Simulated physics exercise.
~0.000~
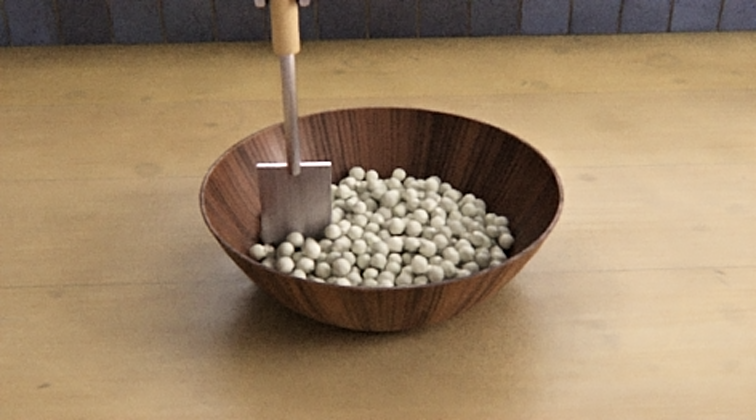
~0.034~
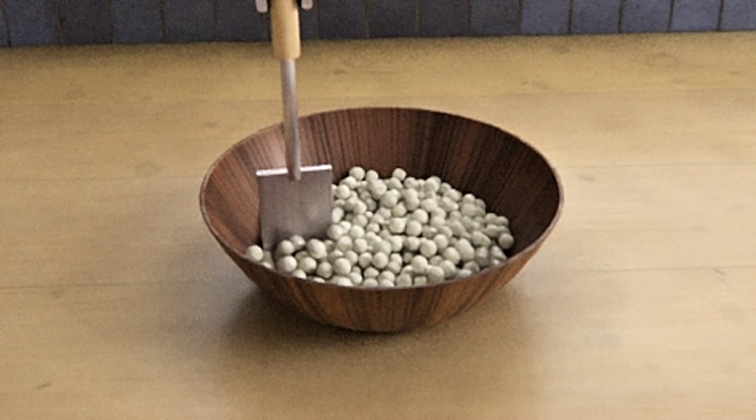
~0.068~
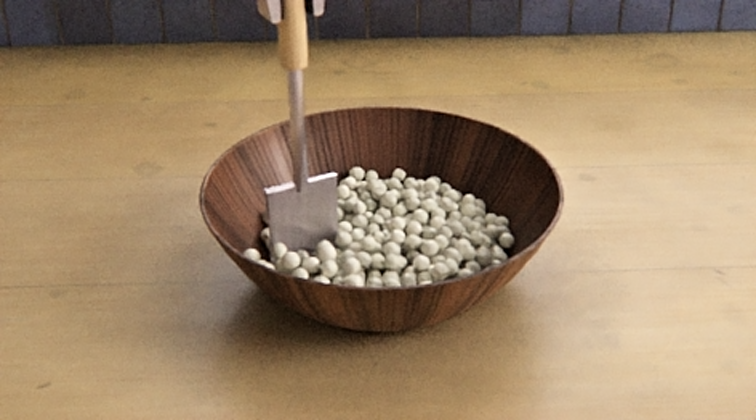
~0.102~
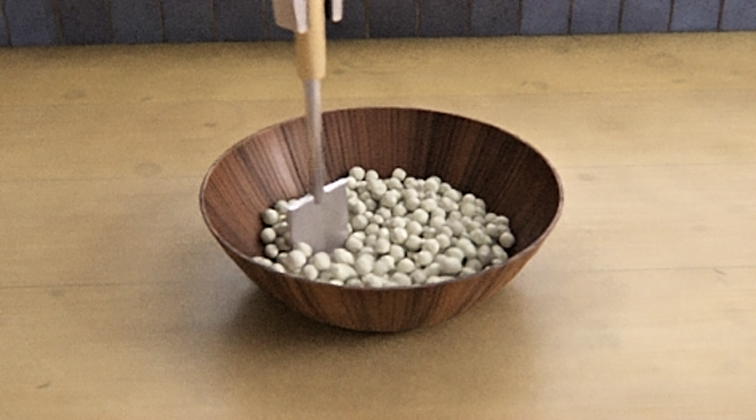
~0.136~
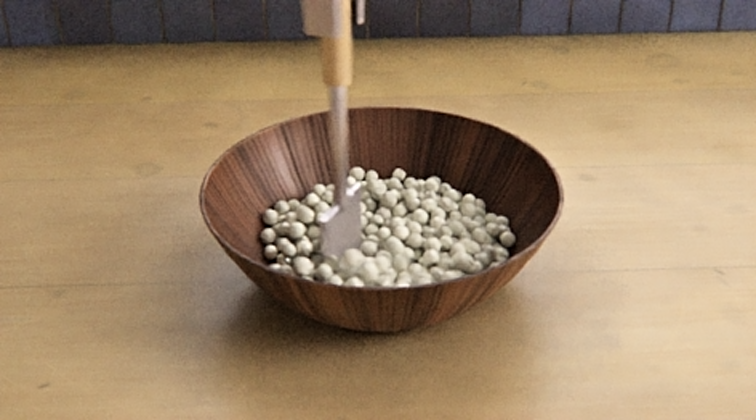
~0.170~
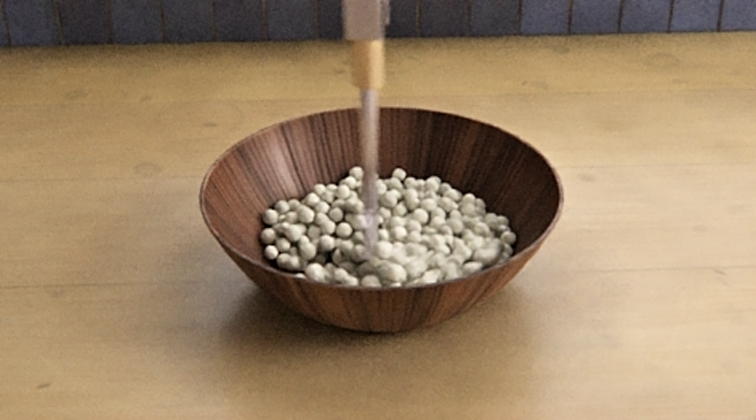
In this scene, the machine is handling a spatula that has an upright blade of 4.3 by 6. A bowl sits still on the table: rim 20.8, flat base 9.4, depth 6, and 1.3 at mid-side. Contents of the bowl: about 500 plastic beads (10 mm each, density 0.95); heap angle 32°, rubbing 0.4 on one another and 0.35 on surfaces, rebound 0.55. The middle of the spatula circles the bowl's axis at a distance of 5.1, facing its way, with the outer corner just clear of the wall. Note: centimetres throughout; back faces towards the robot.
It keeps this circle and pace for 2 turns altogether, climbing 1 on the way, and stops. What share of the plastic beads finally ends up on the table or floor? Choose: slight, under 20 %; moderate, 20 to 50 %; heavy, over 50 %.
It is slight.
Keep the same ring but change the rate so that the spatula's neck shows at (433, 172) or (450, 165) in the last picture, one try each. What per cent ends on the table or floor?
Some 20 and 30 per cent respectively.
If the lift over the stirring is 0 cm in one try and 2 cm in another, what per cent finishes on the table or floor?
About 10 per cent on the first try and 5 per cent on the second.
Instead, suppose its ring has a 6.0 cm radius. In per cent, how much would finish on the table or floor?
That would make it around 5 percent.
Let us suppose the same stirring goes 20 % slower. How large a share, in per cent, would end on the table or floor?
0 %.
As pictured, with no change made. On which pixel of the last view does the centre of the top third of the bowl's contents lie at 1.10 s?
Near (428, 188).
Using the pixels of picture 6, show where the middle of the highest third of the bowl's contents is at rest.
(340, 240).
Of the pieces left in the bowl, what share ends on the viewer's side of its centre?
Around 50 percent of it.
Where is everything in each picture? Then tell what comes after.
Spatula neck at (292, 141), 0° round; upper third of the load around (387, 235), from x 260 to 505, top at y 175; 500 in the bowl, in the first picture.
Spatula neck at (293, 147), 8° round; upper third of the load around (385, 238), from x 255 to 505, top at y 175, in the second picture.
Spatula neck at (300, 159), 26° round; upper third of the load around (381, 246), from x 250 to 505, top at y 175, in the third picture.
Spatula neck at (316, 170), 44° round; upper third of the load around (383, 253), from x 260 to 505, top at y 175, in the fourth picture.
Spatula neck at (340, 177), 63° round; upper third of the load around (391, 260), from x 270 to 510, top at y 175, in the fifth picture.
Spatula neck at (370, 181), 81° round; upper third of the load around (410, 260), from x 270 to 510, top at y 175; 500 in the bowl, in the sixth picture.
After 0.64 s, 332° round, highest piece 8 above the table; 479 in the bowl, 18 on the table or floor, 3 in flight or on the tool.
After 1.10 s, 224° round, highest piece 7 above the table; 466 in the bowl, 34 on the table or floor.
After 1.53 s, 0° round, highest piece 5 above the table; 465 in the bowl, 35 on the table or floor.
After 2.23 s, 0° round, highest piece 5 above the table; 465 in the bowl, 35 on the table or floor.
At rest, 465 in the bowl, 35 on the table or floor. That is 7 % on the table or floor.
